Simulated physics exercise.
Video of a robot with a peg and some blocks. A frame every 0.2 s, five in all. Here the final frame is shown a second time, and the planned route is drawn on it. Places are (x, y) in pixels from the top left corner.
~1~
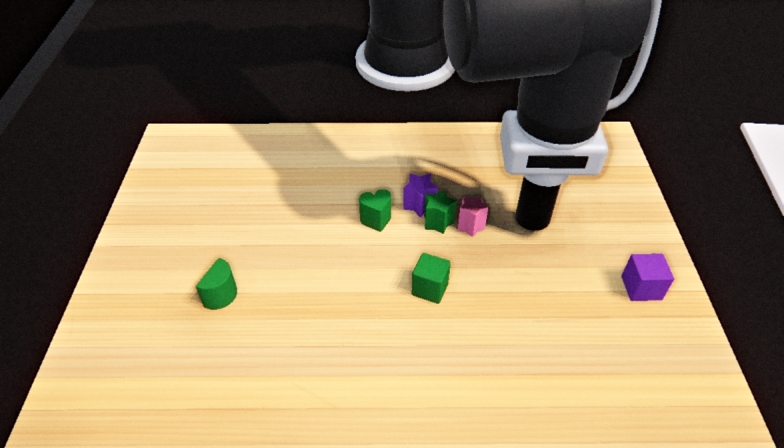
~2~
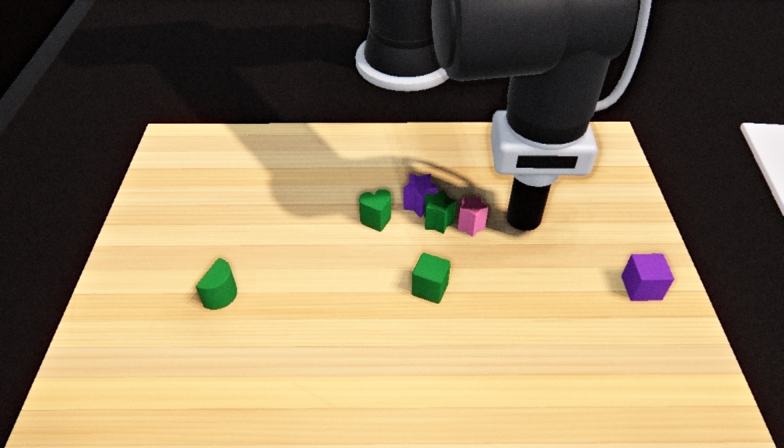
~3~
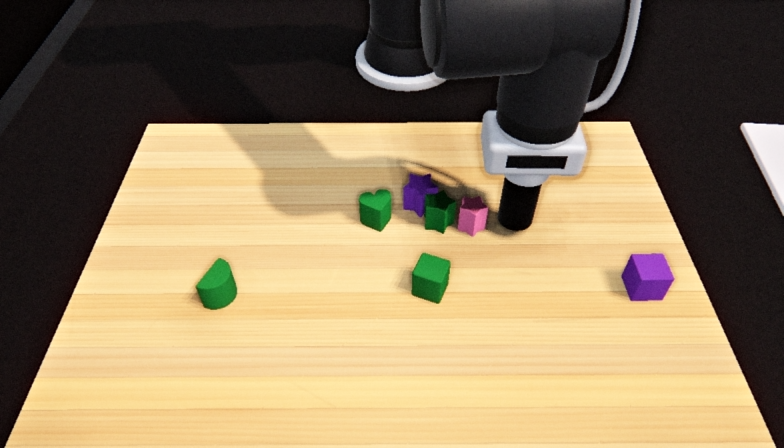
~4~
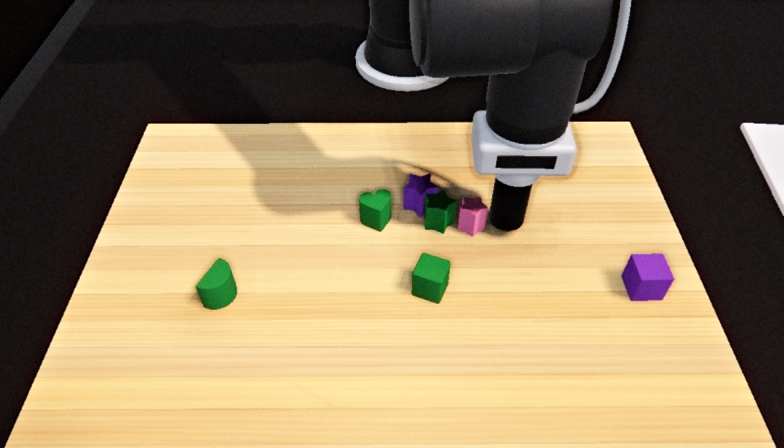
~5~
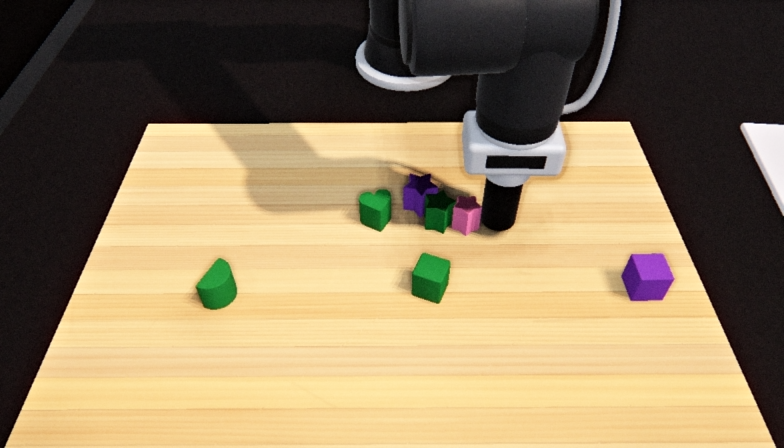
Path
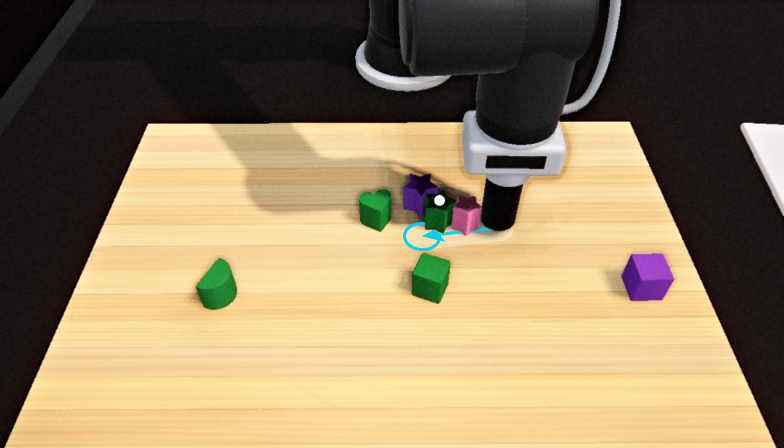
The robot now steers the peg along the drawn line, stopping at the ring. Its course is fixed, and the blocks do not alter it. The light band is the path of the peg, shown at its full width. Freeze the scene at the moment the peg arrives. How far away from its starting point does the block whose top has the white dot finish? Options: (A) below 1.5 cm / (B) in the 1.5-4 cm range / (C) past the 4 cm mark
C.
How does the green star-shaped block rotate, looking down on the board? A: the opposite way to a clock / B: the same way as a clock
That would be B.
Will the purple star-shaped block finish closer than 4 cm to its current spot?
Final answer: Yes.
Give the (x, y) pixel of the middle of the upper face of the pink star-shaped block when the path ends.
The centre of its top will be at (396, 202).
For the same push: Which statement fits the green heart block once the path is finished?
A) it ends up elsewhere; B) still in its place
That would be A.
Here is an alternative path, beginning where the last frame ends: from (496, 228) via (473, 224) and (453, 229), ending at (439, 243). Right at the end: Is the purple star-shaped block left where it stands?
Final answer: No.
Path on the board, straight from (496, 228) to (422, 236); the dot is on the green star-shaped block.
What follows on the original path. Halfway along, peg at (460, 223); purple star-shaped block at (404, 175), turned 25° clockwise; green star-shaped block at (411, 193); pink star-shaped block at (433, 203), turned 35° clockwise.
At the end, peg at (423, 227); green heart block at (365, 196), turned 45° anticlockwise; purple star-shaped block at (397, 169), turned 60° clockwise; green star-shaped block at (387, 186), turned 45° clockwise; pink star-shaped block at (396, 202), turned 65° clockwise.
